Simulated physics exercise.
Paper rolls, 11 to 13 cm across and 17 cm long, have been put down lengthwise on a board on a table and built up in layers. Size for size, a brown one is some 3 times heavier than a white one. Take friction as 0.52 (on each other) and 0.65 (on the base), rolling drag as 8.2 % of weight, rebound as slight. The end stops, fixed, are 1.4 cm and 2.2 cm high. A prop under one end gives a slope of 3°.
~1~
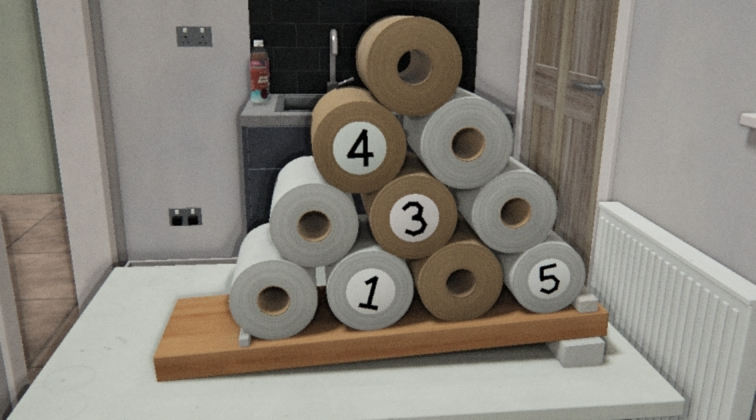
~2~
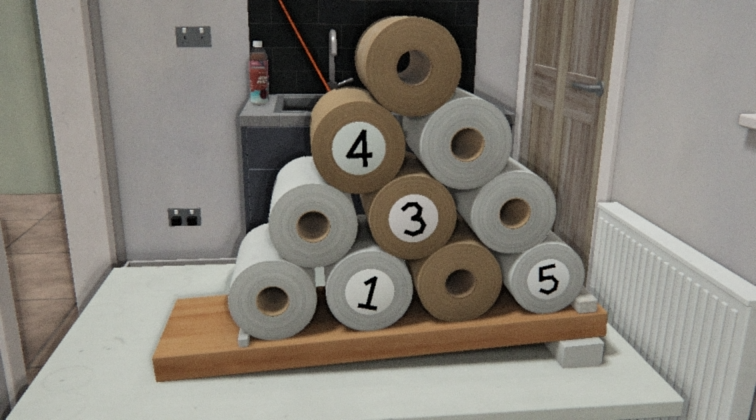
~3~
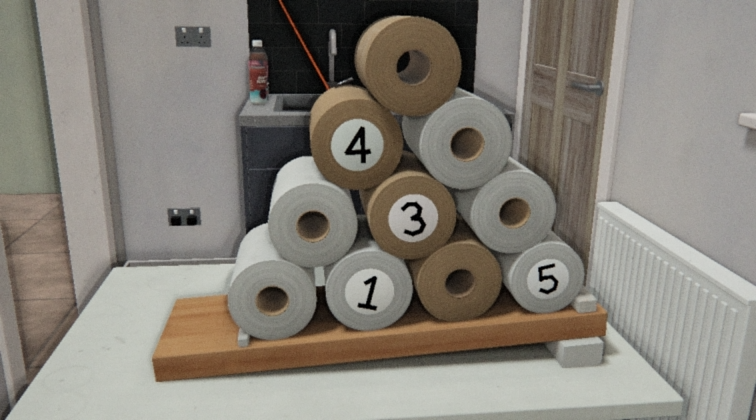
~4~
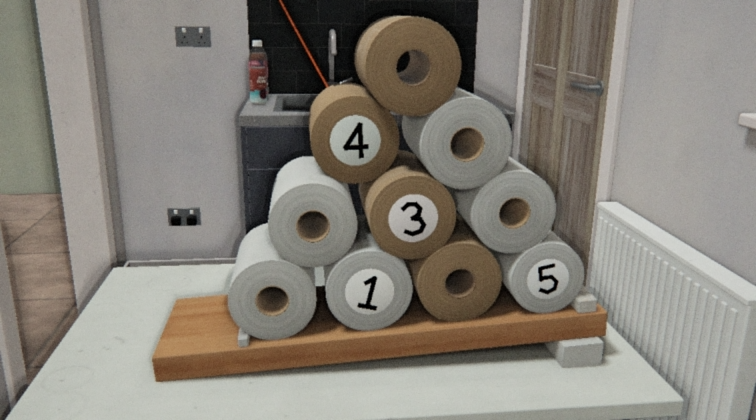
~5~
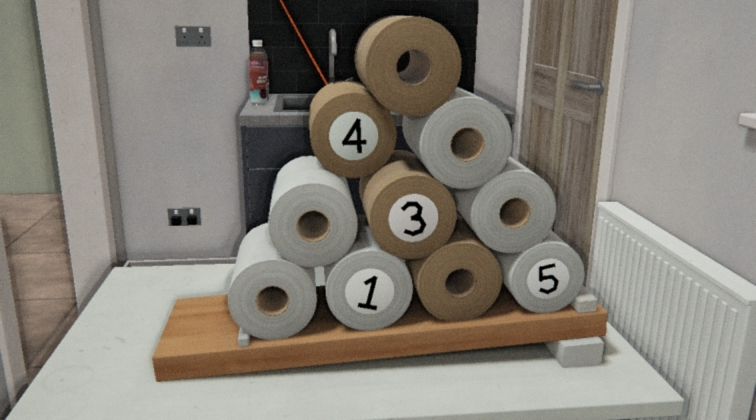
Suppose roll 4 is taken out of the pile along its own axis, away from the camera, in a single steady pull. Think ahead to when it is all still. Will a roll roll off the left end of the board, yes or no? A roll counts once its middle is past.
Yes: 1 rolls off the left end of the board.
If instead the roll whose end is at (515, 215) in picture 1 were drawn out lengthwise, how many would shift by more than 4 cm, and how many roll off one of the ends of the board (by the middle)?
In that case 2 shift, 0 get out.
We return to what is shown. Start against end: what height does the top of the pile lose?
Some 10 cm lower.
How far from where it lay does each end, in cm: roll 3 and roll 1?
Roll 3: 0, roll 1: 0.
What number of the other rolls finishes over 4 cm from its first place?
The count is 1.
Another 0.46 s on from the last picture, 0 now displaced over 4 cm; not one off the ends of the board; the one last seen at (414, 67) 1.4 cm left and 1.2 cm down.
Another 0.66 s on from the last picture, 1 now displaced over 4 cm; not one off the ends of the board; the one last seen at (414, 67) 10 cm left and 9 cm down.
Another 0.78 s on from the last picture, 1 now displaced over 4 cm; not one off the ends of the board; the one last seen at (414, 67) 15 cm left and 9 cm down.
Another 1.14 s on from the last picture, 1 now displaced over 4 cm; not one off the ends of the board; the one last seen at (414, 67) 36 cm left and 33 cm down.
All still, 1.7 s past the final picture, 1 moved over 4 cm; 1 off the left end of the board; the one last seen at (414, 67) fallen off to the left; top of the pile 40 cm high, from 50 cm.
